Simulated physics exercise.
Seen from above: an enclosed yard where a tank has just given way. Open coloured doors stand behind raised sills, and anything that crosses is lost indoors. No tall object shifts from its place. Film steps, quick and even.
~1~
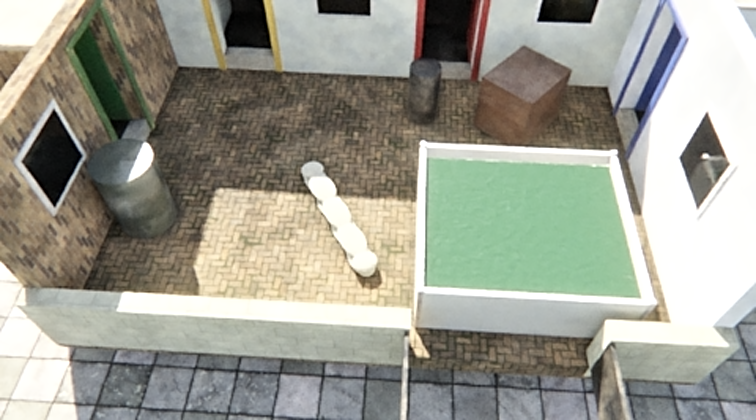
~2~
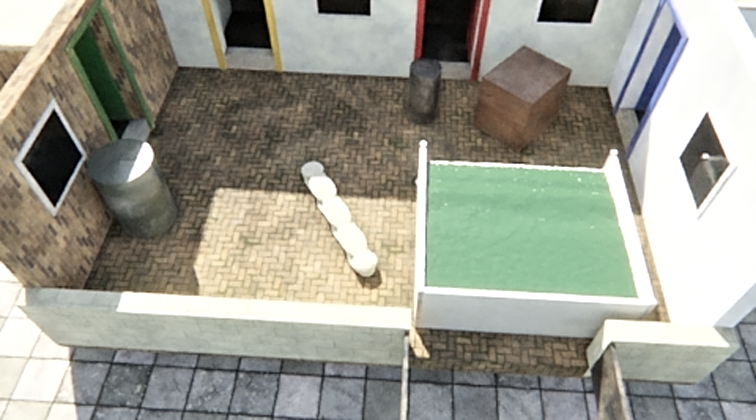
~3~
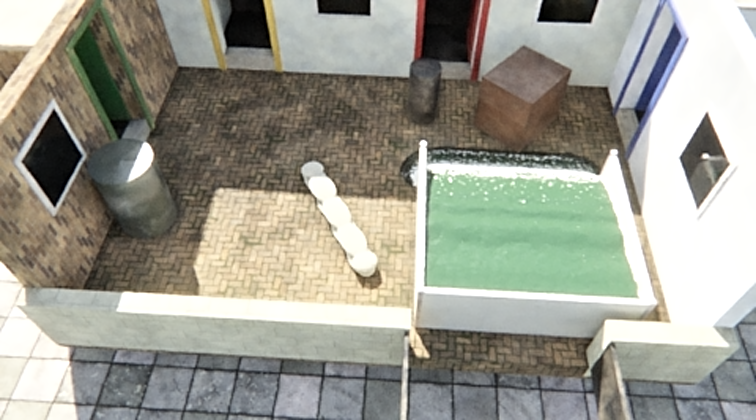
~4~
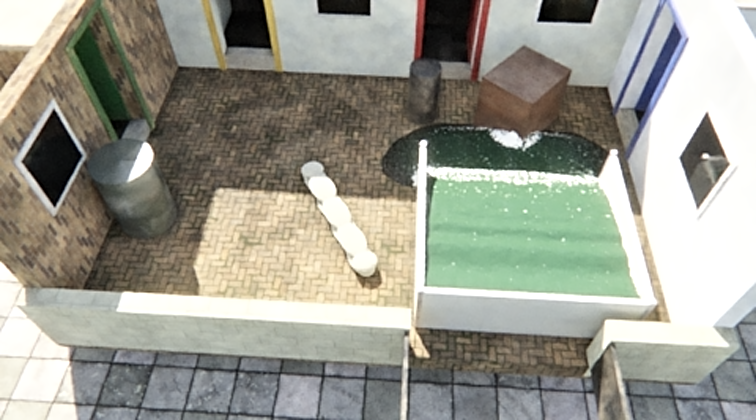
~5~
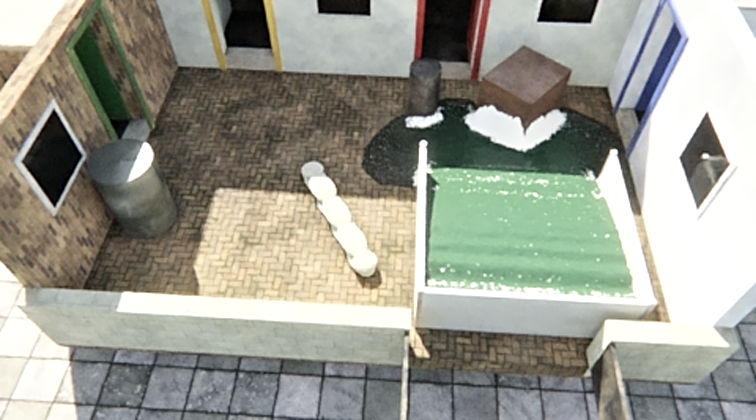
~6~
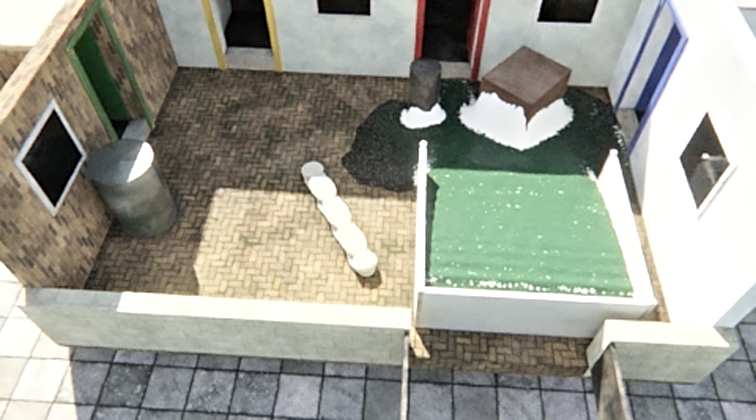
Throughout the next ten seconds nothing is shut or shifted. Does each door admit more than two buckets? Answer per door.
The yellow door: It does not; the red door: It does; the green door: It does not; the blue door: It does.
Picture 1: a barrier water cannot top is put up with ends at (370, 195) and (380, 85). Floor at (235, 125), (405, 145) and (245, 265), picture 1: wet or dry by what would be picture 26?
Log, spots one to three: Swamped; swamped; spared.
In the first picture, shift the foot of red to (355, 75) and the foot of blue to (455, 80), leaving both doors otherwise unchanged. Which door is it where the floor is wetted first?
The blue-painted one.
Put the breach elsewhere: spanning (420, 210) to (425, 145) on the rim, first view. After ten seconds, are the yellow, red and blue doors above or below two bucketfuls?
Checking each in turn: Yellow door falls below the cutoff, red door falls below the cutoff, blue door falls below the cutoff.
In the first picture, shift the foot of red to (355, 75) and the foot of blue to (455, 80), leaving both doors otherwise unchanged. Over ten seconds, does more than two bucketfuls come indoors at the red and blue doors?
Then: Red door stays within the limit; blue door exceeds the limit.
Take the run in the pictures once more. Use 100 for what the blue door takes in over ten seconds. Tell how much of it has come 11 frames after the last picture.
It should be near 40 percent of the ten-second total.
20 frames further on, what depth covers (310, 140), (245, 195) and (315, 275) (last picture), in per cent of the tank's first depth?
Roughly 6, 2 and 0 per cent, in turn.
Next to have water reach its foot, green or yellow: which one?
Go with the one in yellow.
A moment on, water covers 30 % of the floor; the yellow door not reached, the red door over two buckets in, the green door not reached, the blue door under two buckets in.
Next, water covers 45 % of the floor; the yellow door wet at the sill, nothing in, the red door far over two buckets in, the green door not reached, the blue door far over two buckets in.
Then, water covers 65 % of the floor; the yellow door wet at the sill, nothing in, the red door far over two buckets in, the green door wet at the sill, nothing in, the blue door far over two buckets in.
Later, water covers 90 % of the floor; the yellow door wet at the sill, nothing in, the red door far over two buckets in, the green door wet at the sill, nothing in, the blue door far over two buckets in.
In the end, water covers 95 % of the floor; the yellow door wet at the sill, nothing in, the red door far over two buckets in, the green door wet at the sill, nothing in, the blue door far over two buckets in.
